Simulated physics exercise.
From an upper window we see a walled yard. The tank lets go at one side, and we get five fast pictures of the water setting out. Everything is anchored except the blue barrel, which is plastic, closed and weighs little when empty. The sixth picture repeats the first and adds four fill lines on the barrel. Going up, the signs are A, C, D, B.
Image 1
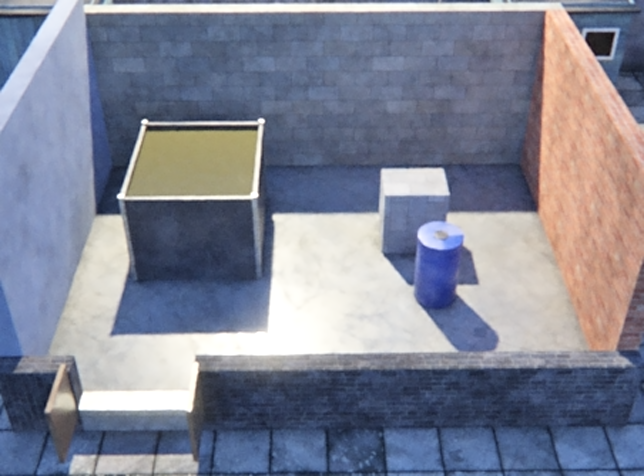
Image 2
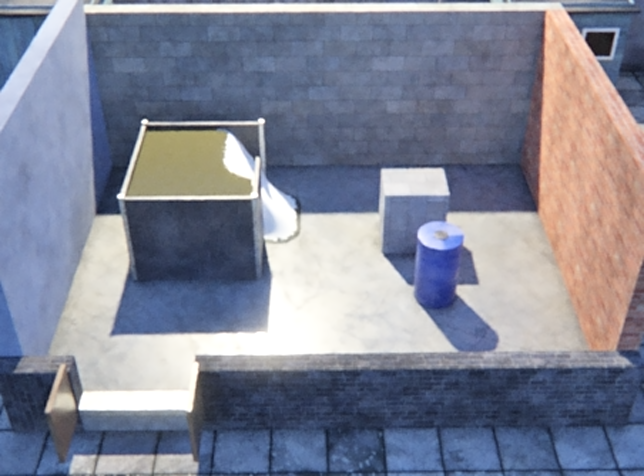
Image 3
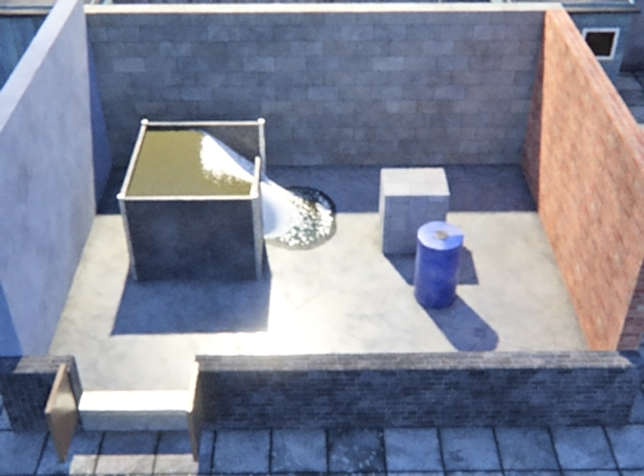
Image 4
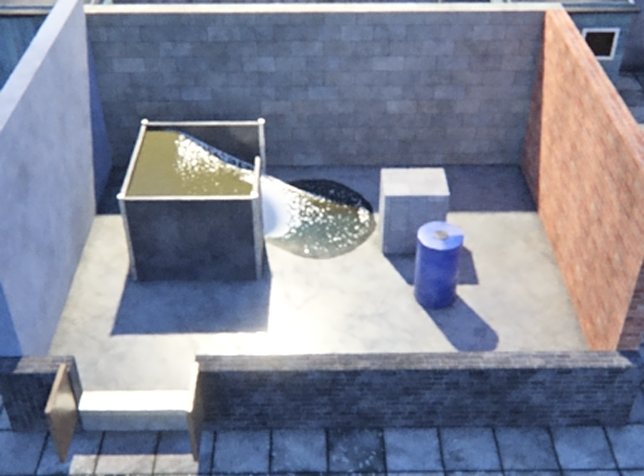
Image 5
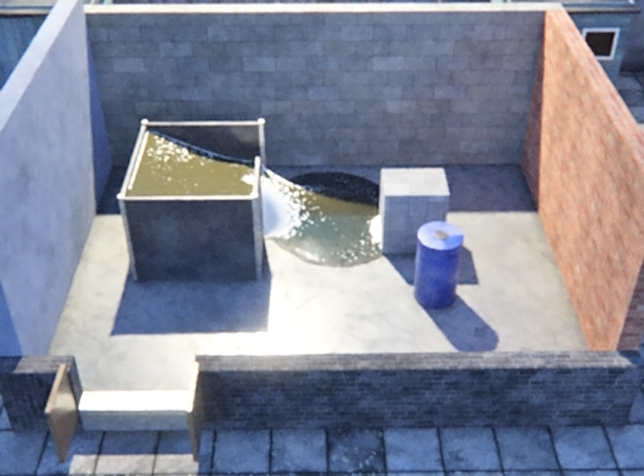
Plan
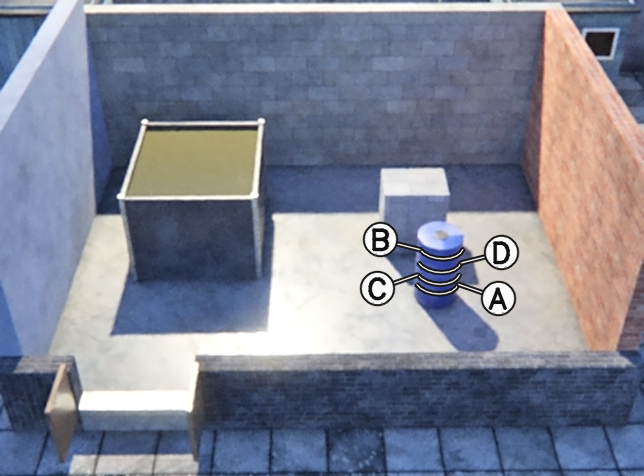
A full tank in a walled yard let water pour out of its right side, and the murky puddle spread across the ground to the pale block near the blue barrel.
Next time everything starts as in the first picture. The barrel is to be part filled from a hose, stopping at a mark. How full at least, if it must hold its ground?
Mark A just does it.
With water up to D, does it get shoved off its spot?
No.
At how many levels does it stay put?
All of the four.
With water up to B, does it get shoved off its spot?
No, that is safe.
In white, A at (439, 294); B at (443, 258); C at (440, 284); D at (441, 272); from the bottom up A, C, D, B.
With A, it does not move.
With B, it does not move.
With C, it does not move.
With D, it does not move.
